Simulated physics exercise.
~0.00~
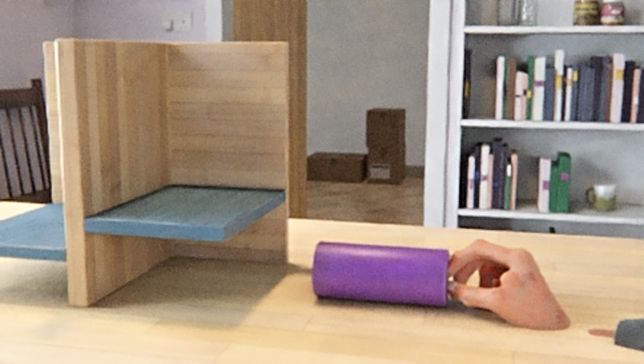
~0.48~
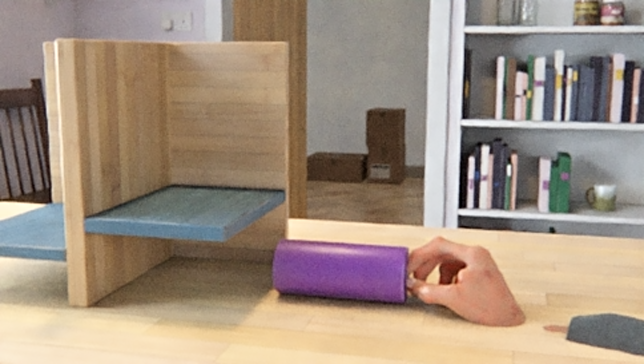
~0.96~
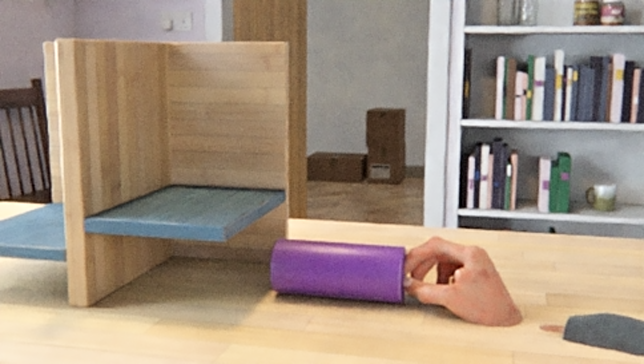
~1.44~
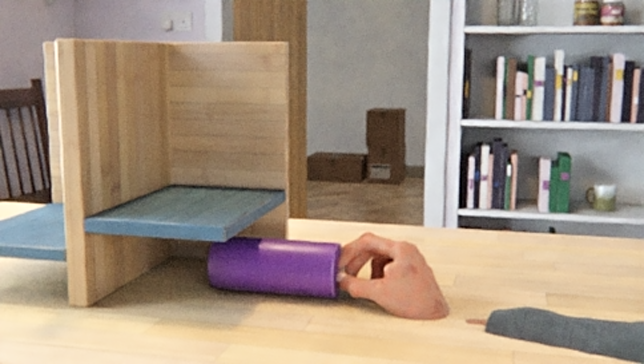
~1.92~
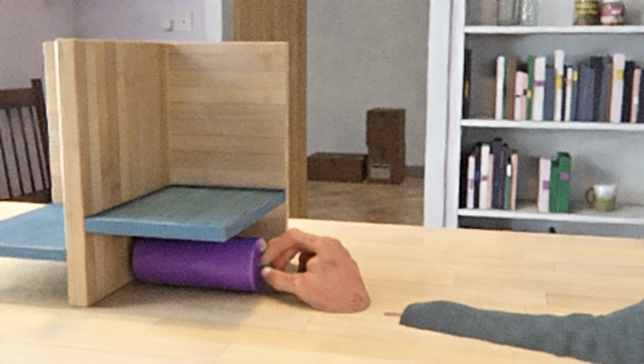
On a light wooden table in a room with a bookcase, a hand pushed a purple cylinder lying on its side leftward, paused briefly, then kept sliding it until it sat beneath the blue ledge of a wooden shelf.
